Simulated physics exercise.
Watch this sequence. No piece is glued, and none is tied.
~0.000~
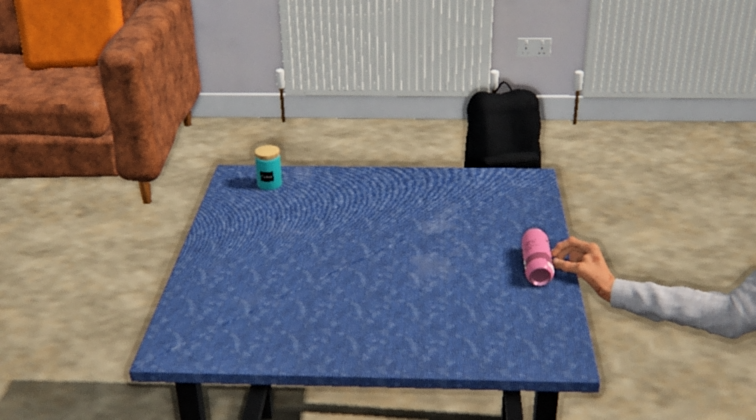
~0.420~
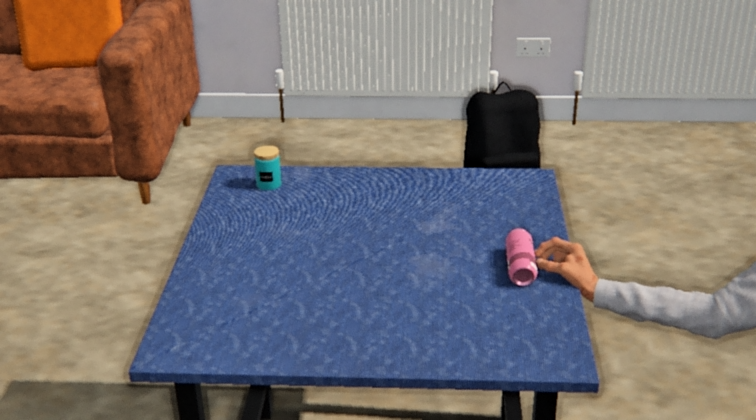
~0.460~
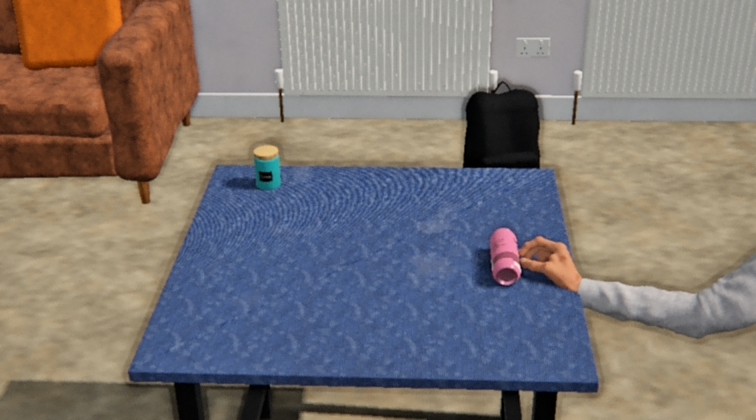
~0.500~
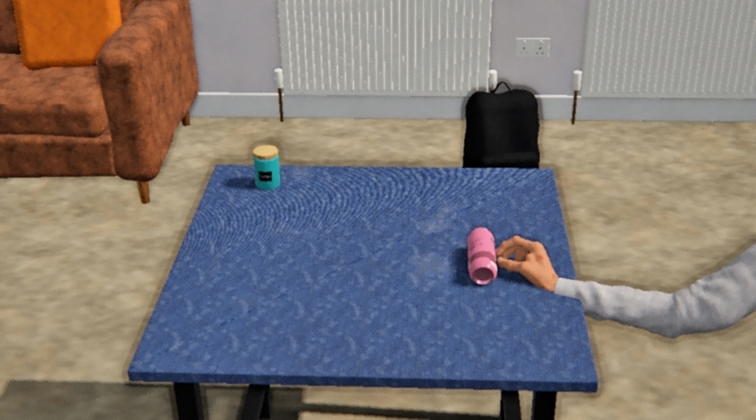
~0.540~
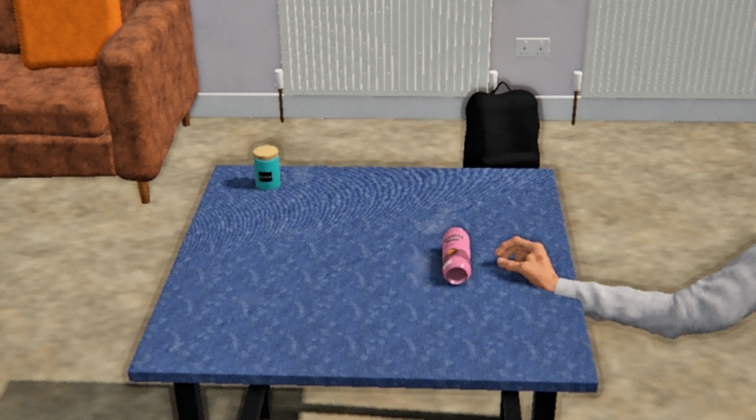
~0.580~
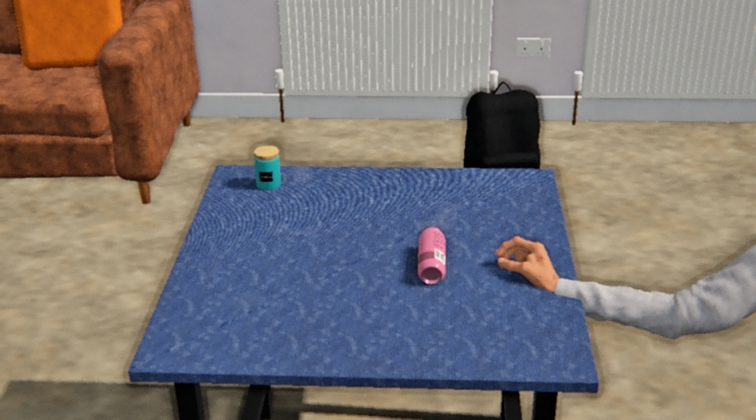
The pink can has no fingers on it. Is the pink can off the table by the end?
Gone from the top.
After 0.78 s, pink can shifted well along near (314, 254).
After 1.08 s, pink can now off the table.
After 1.38 s, things are still on the move.
In the end (1.6 s), off the table, pink can.
